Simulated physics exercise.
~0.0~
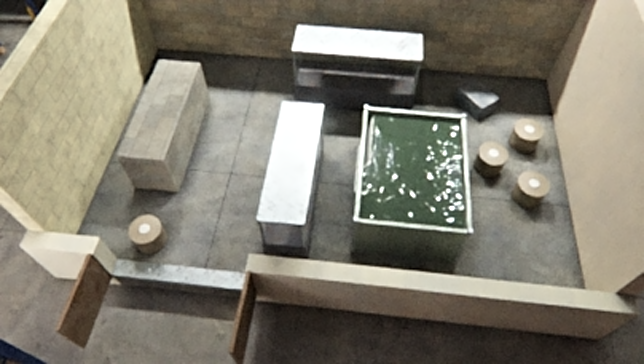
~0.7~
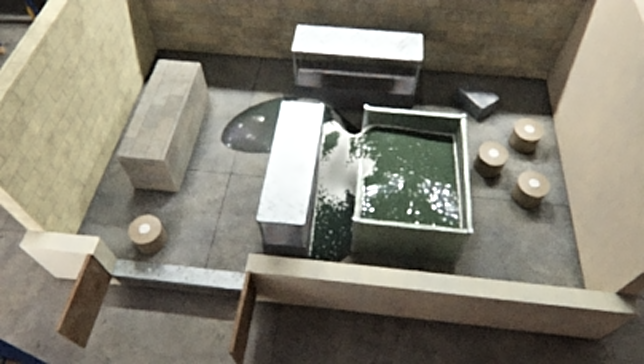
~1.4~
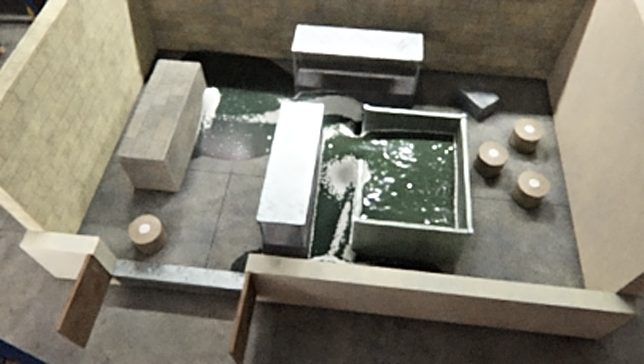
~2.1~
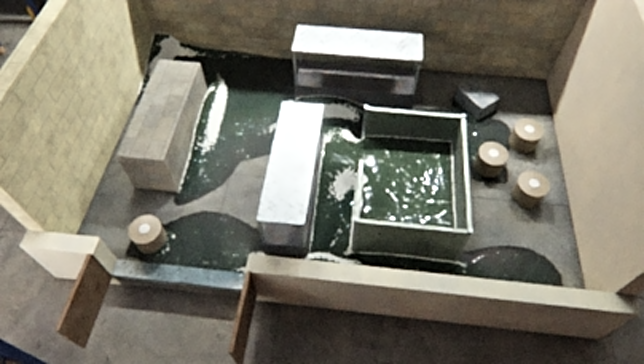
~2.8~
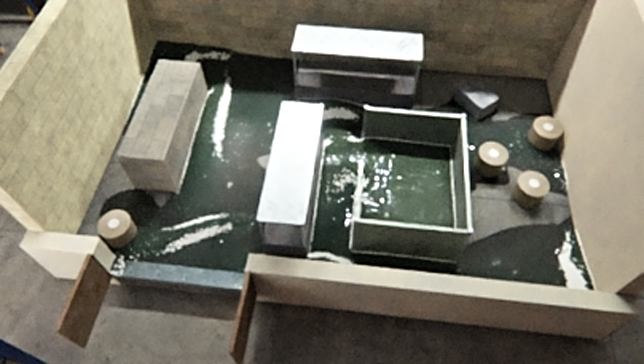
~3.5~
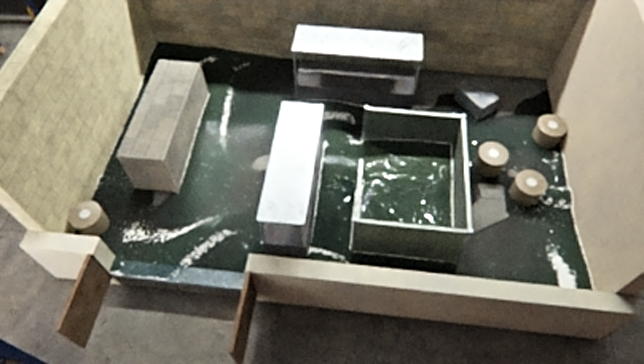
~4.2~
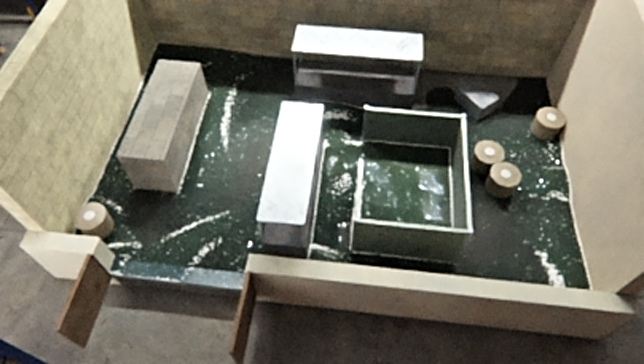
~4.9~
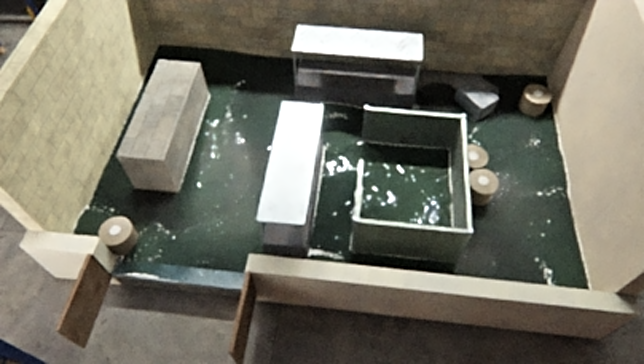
In a walled yard, dark green water bursts from the left side of a square tank, floods the floor and shifts round tubs.
